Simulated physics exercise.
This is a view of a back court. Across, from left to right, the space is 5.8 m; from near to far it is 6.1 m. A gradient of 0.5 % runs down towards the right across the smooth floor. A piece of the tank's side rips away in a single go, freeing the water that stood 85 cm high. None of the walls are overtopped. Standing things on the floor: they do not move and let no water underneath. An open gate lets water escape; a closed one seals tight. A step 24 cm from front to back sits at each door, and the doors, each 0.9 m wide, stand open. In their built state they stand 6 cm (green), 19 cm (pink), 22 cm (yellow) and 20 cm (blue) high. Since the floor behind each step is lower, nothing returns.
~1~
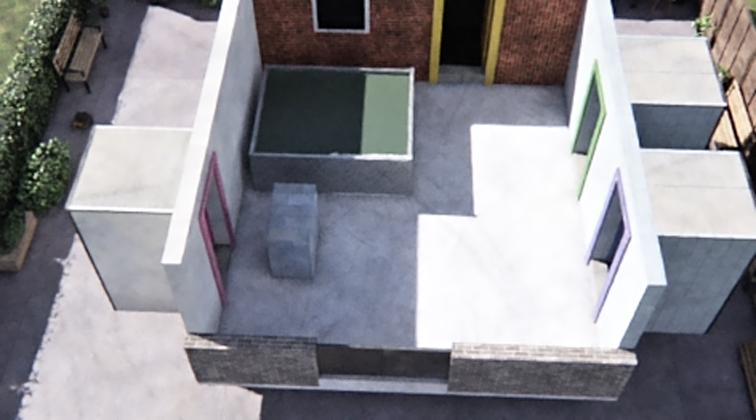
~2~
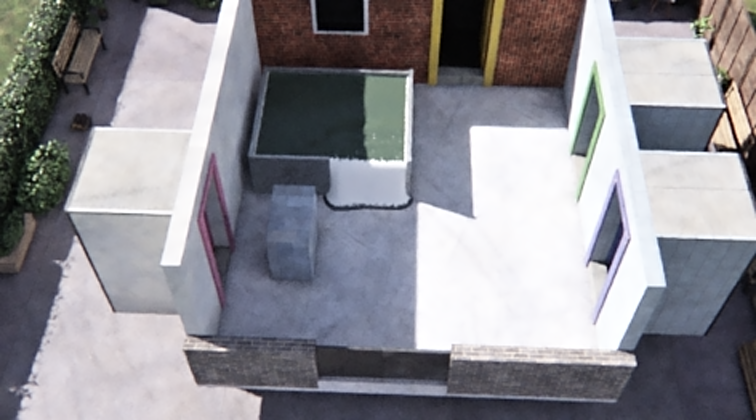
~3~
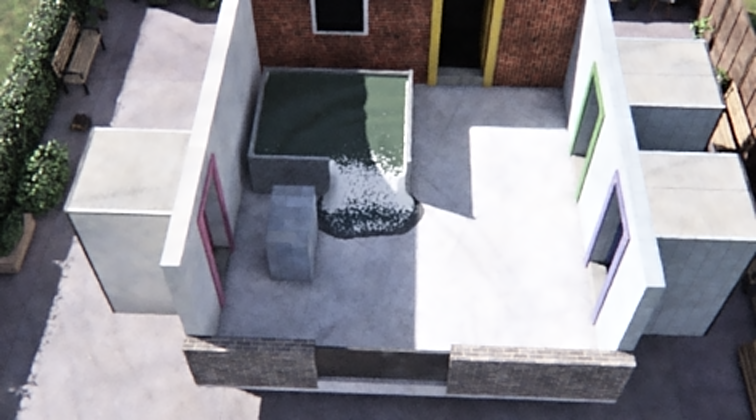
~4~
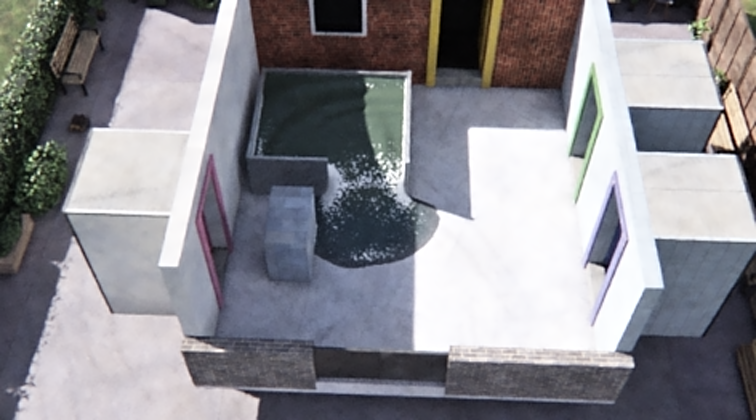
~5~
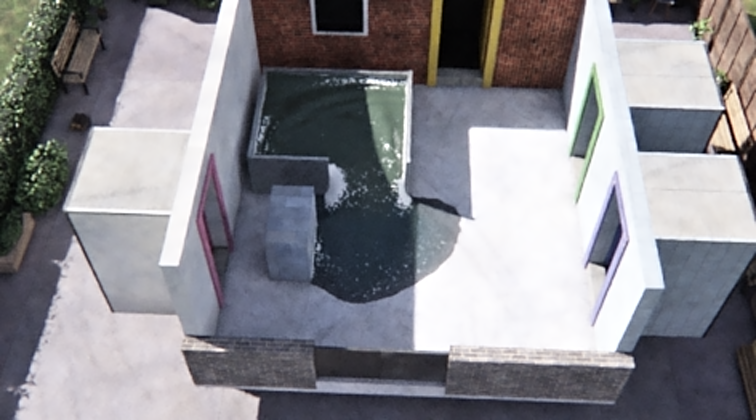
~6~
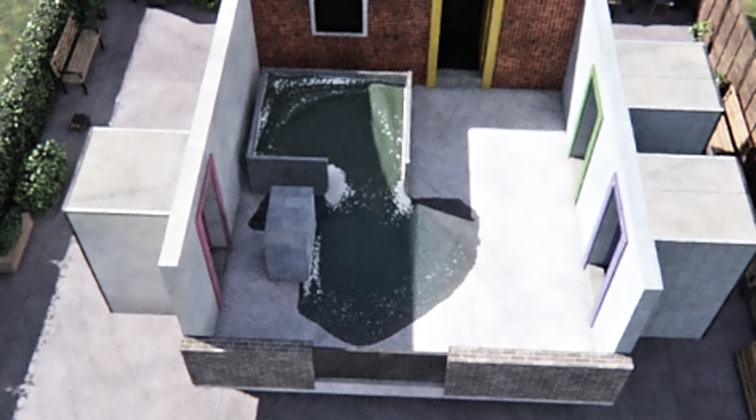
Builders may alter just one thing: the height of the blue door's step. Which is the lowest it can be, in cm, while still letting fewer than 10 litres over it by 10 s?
No lower than about 23 cm.
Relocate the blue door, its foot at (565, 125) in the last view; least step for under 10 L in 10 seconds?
You'd want it roughly 17 cm high.
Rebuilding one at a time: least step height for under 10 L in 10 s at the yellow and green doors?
About 14.5 cm at yellow and about 6.5 cm at green.
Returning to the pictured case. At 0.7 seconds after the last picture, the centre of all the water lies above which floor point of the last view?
The balance point sits at roughly (348, 192).
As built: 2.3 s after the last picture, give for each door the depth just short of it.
At the green door the depth is 0 cm, at pink 12 cm, at yellow 0 cm and at blue 25 cm.
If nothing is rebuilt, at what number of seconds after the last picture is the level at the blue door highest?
About 2.0 seconds.
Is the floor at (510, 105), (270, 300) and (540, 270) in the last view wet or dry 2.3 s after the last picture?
So the three spots come out spared, swamped, swamped, in that order.
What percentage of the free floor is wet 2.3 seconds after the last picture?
Roughly 60 percent.
Then, 0.7 s after the last picture water covers 40 % of the floor, deepest (44 cm) near (376, 207); it has not reached the blue door.
Then, 2.3 s after the last picture water covers 60 % of the floor, deepest (44 cm) near (586, 379); 25 cm at the blue door, 2 litres in over its 20 cm step.
Then, 9.3 s after the last picture water covers 95 % of the floor, deepest (24 cm) near (334, 100); 14 cm at the blue door, 27 litres in over its 20 cm step.
At the blue door as built, the water peaked near 25 cm, 2.1 s after the last picture.
With a step of 19.5 cm, 31 litres would have come in within the 10 s; with 26 cm, 3 litres. So under 10 litres takes about 23 cm.
